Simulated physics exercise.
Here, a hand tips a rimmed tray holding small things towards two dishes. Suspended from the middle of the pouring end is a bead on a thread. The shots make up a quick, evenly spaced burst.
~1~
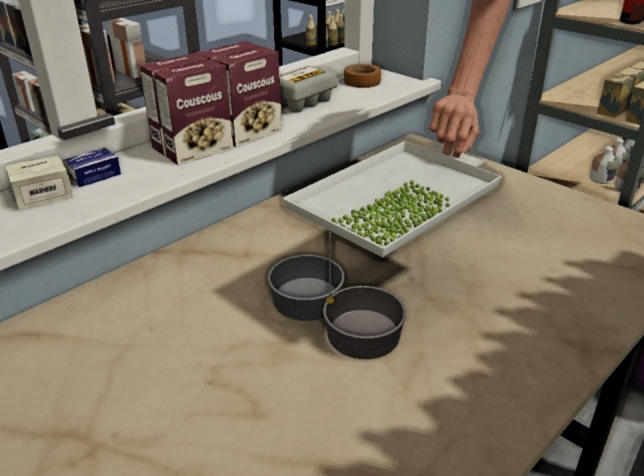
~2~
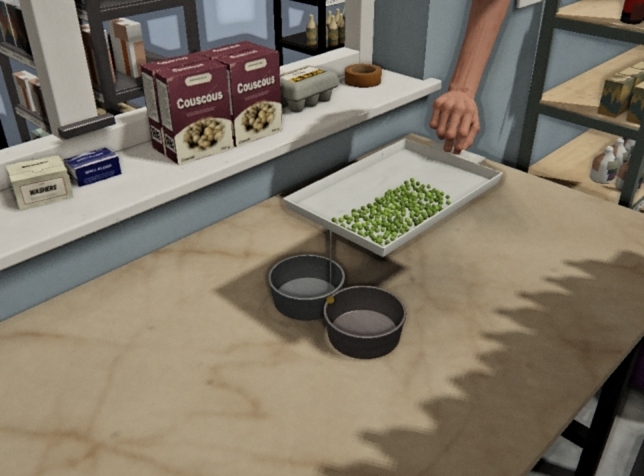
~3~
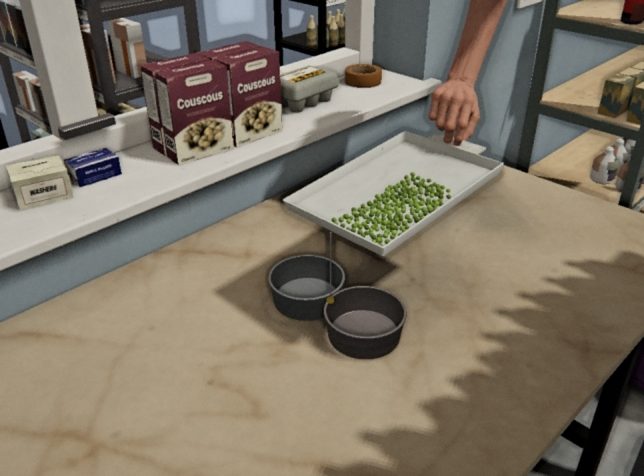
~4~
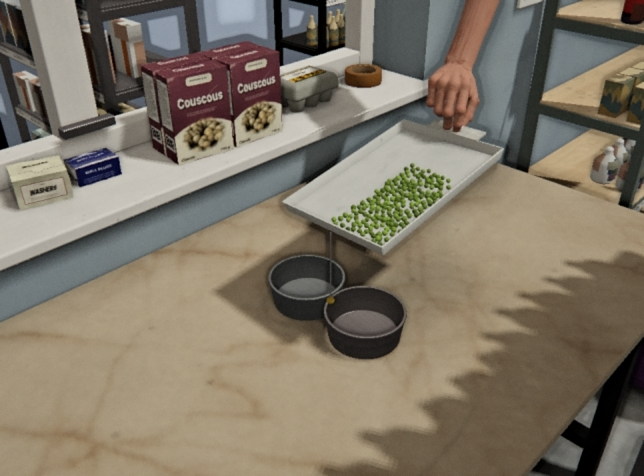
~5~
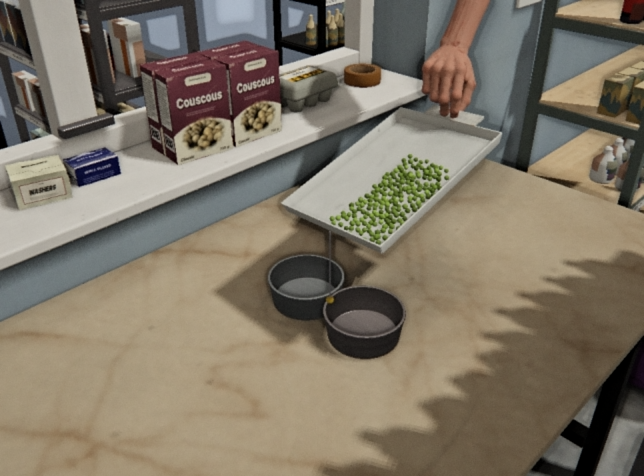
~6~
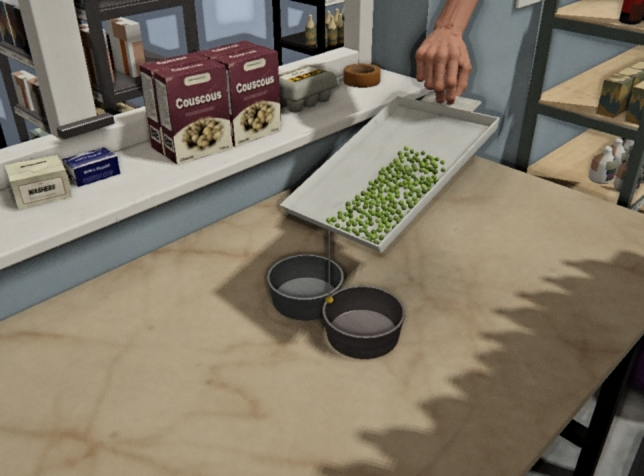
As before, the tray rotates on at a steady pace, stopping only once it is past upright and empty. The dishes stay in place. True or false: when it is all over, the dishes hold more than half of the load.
False.
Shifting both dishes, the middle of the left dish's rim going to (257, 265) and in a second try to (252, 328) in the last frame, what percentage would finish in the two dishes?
Roughly 60% the first time and 20% the second time.
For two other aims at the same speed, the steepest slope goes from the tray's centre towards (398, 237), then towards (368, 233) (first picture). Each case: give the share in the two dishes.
Around 60 per cent first, around 20 per cent next.
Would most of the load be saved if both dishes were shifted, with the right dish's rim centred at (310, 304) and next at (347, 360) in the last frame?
One: More than half. Two: Over half.
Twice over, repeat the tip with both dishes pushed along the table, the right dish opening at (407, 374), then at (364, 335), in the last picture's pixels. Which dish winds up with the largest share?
The left-hand one the first time, the left-hand one the second.
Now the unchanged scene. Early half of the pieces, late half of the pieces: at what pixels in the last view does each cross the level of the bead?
The opening part goes through (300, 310); what follows goes through (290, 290).
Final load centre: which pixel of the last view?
Roughly at (274, 337), give or take.
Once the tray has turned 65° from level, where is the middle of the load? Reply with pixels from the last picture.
Look close to (332, 215) in the last picture.
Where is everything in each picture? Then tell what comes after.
In the first picture, corners of the pouring end at (287, 198) and (383, 246), level; middle of the load at (396, 213), dried peas; left dish at (279, 302); right dish at (337, 339); bead on its thread at (330, 300).
In the second picture, corners of the pouring end at (287, 198) and (383, 245), level; middle of the load at (396, 212).
In the third picture, corners of the pouring end at (287, 199) and (383, 245), tipped barely, lowest at the left corner; middle of the load at (396, 209).
In the fourth picture, corners of the pouring end at (286, 201) and (382, 244), tipped a little, lowest at the left corner; middle of the load at (396, 203).
In the fifth picture, corners of the pouring end at (285, 202) and (380, 244), tipped clearly, lowest at the left corner; middle of the load at (394, 198).
In the sixth picture, corners of the pouring end at (284, 204) and (378, 243), tipped clearly, lowest at the left corner; middle of the load at (390, 195); left dish at (279, 302); right dish at (336, 339).
Soon, tray tipped steeply; nearly all on the tray; a stray few in the air.
A while on, tray tipped past a quarter turn; about half on the tray; a stray few in the left dish; a small part outside both; about a third in the air.
Towards the end, tray tipped past a quarter turn; a stray few in the right dish; about a quarter in the left dish; most outside both.
Finally, tray tipped past a quarter turn; a stray few in the right dish; about a quarter in the left dish; most outside both.
